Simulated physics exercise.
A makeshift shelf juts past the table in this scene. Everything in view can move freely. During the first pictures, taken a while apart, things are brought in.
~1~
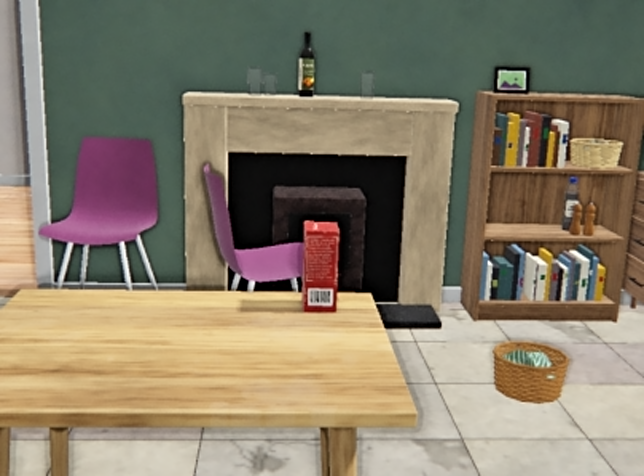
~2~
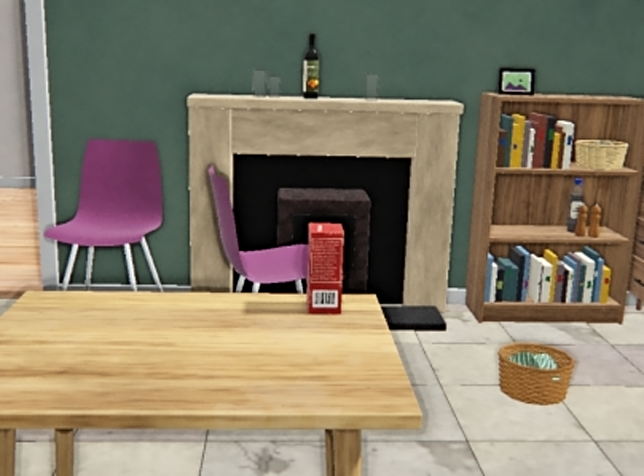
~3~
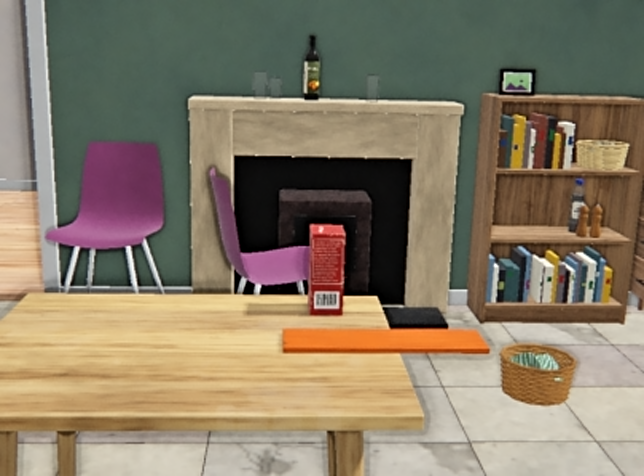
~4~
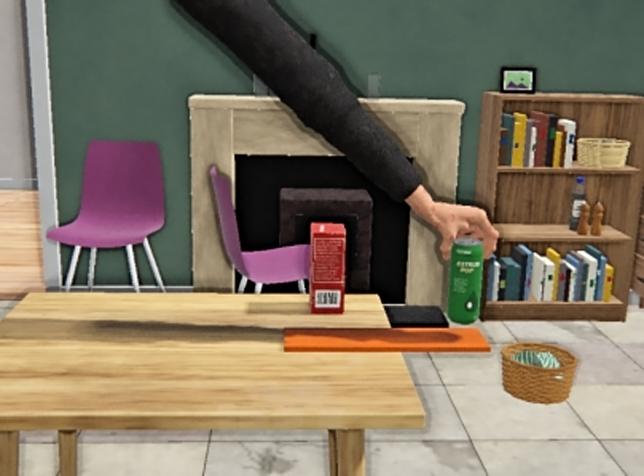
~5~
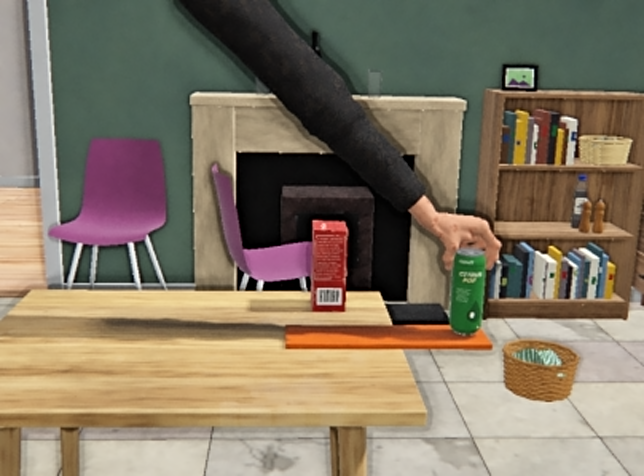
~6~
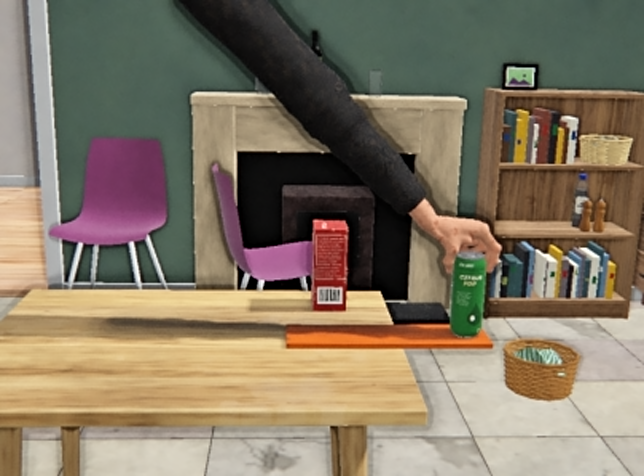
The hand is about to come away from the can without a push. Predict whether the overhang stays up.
In the end, something drops.
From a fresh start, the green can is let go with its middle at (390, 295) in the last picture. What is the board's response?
It remains balanced.
Then, 0.40 s on from there, green can now down on the floor or falling; orange board on its side.
Then, 0.50 s on from there, orange board now down on the floor or falling.
Then, 0.70 s on from there, things are still on the move.
Then, 0.90 s on from there, as before.
In the end, down on the floor or falling, orange board and green can; red carton unmoved. The board goes over.
